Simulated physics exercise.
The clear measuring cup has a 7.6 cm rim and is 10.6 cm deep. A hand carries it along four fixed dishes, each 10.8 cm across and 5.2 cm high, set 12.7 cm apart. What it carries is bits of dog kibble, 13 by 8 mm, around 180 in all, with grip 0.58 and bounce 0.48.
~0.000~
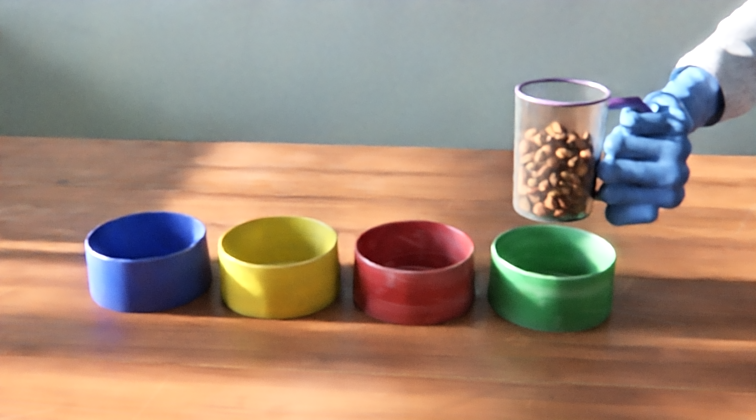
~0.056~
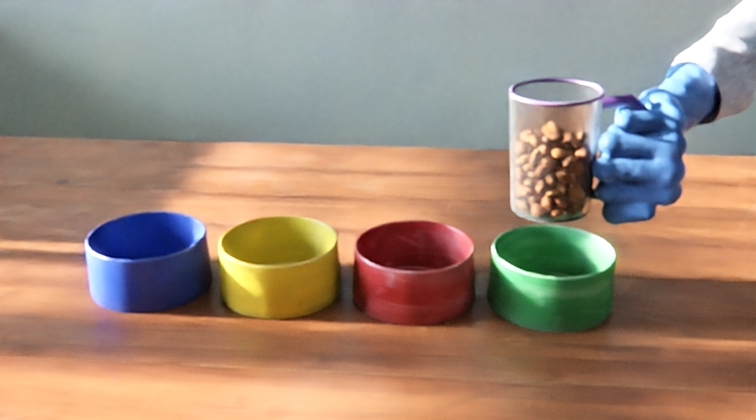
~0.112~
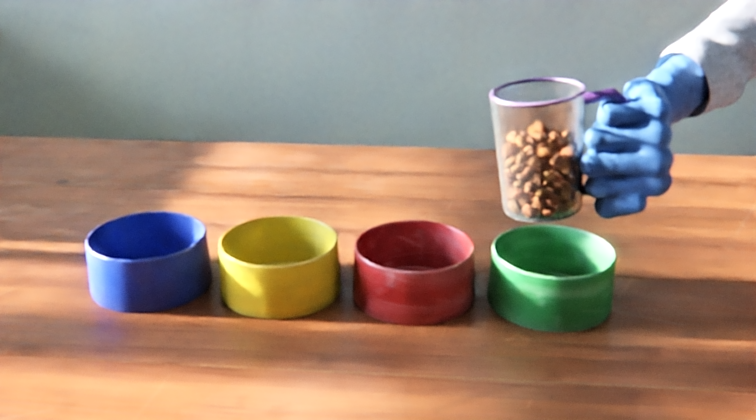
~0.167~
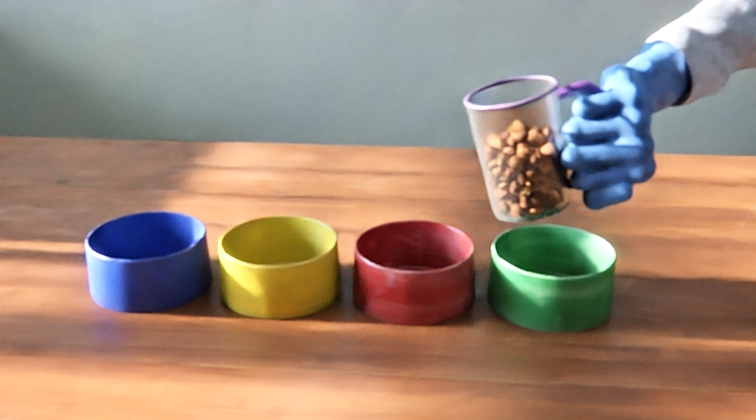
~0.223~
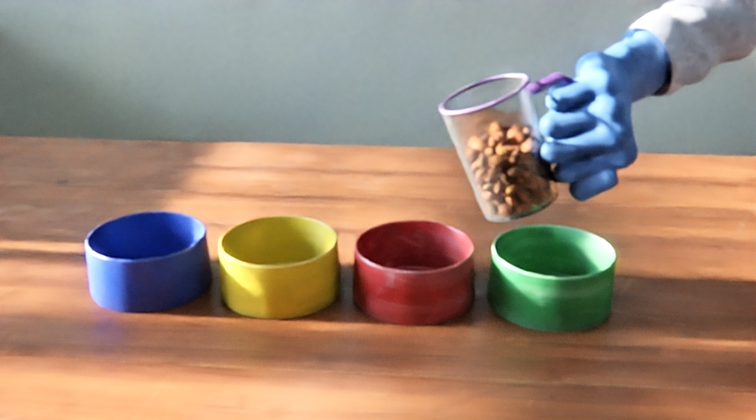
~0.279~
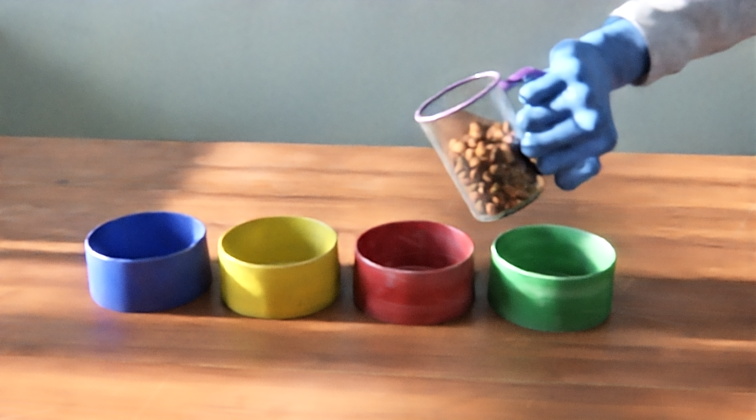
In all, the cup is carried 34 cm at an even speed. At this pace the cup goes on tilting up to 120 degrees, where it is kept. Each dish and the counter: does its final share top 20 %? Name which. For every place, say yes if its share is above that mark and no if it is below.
Red: No, blue: Yes, green: No, yellow: No, counter: No.
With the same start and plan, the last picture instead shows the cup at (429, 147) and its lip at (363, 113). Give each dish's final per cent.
Per cent kept: Red 0, blue 90, green 0, yellow 0.
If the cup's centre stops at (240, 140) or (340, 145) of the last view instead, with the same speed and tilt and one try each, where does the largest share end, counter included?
First try: Blue; second try: Yellow.
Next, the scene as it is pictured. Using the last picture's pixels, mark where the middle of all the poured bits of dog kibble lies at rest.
Roughly pixel (134, 264).
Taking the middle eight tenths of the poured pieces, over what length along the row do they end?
I'd put it near 6 cm.
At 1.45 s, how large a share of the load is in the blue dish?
Roughly 95 %.
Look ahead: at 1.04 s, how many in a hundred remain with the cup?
About 80 percent of the load.
Then, at 0.74 s, tilt 87 degrees; cup holds 100 %.
After 1.04 s, tilt 120 degrees; cup holds 80 %, blue 15 %.
After 1.45 s, tilt 120 degrees; cup holds 0 %, blue 95 %.
At rest (2.1 s), red 0 %, blue 95 %, green 0 %, yellow 0 %, counter 5 %.
